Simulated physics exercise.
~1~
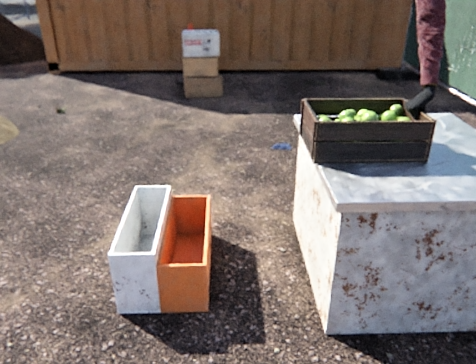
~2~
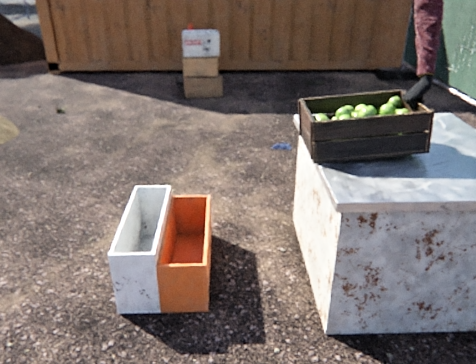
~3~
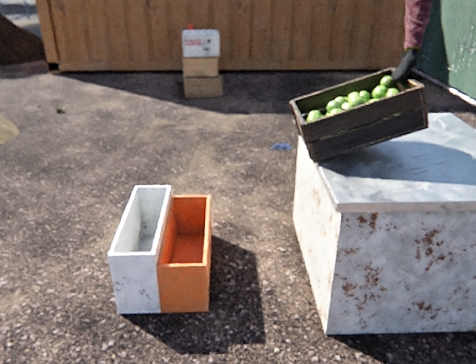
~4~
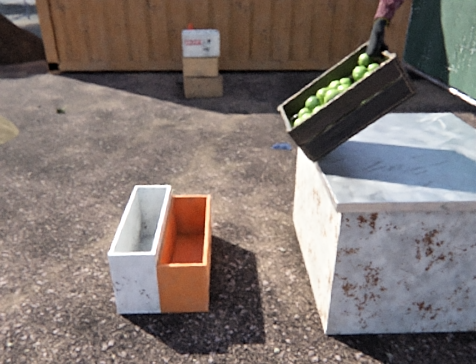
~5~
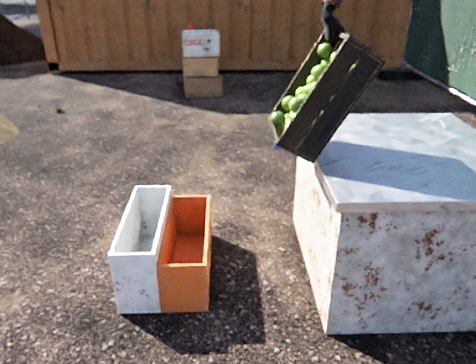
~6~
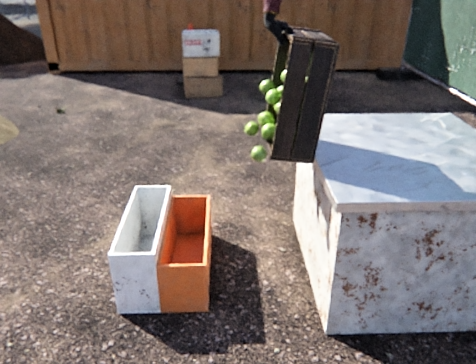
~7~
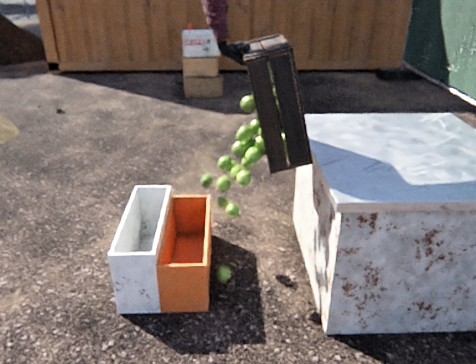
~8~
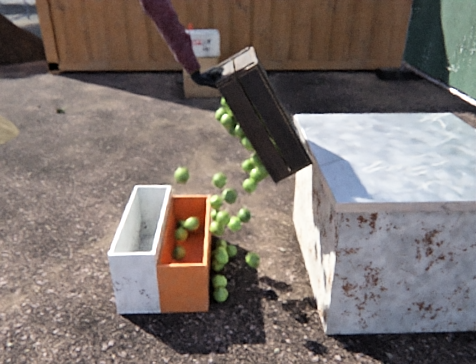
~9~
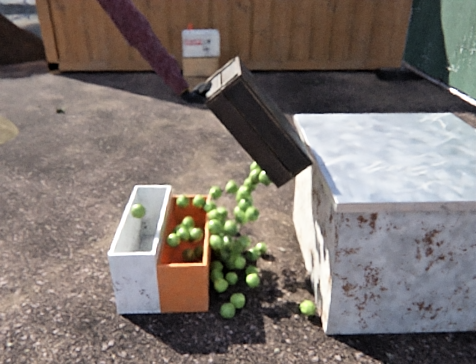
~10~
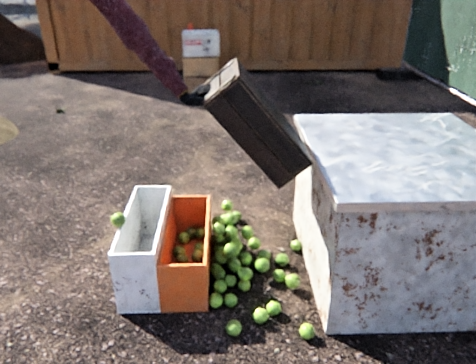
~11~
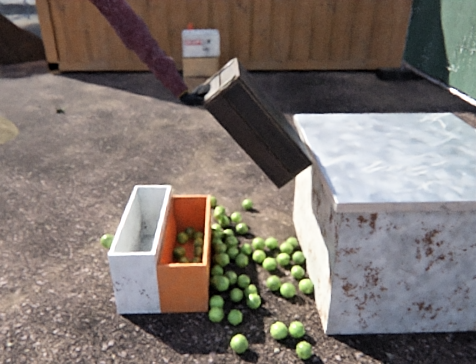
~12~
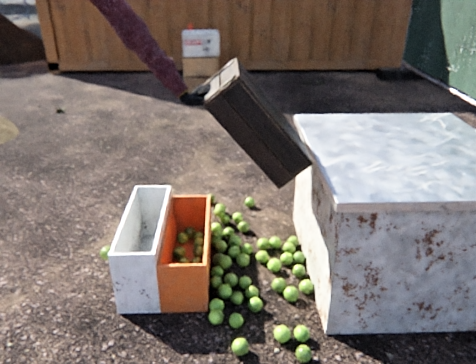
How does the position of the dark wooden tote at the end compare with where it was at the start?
At the start the tote sits upright on top of the pale bench at the right. By the end it is farther left, held tipped over past the bench's left edge with its open side facing down.
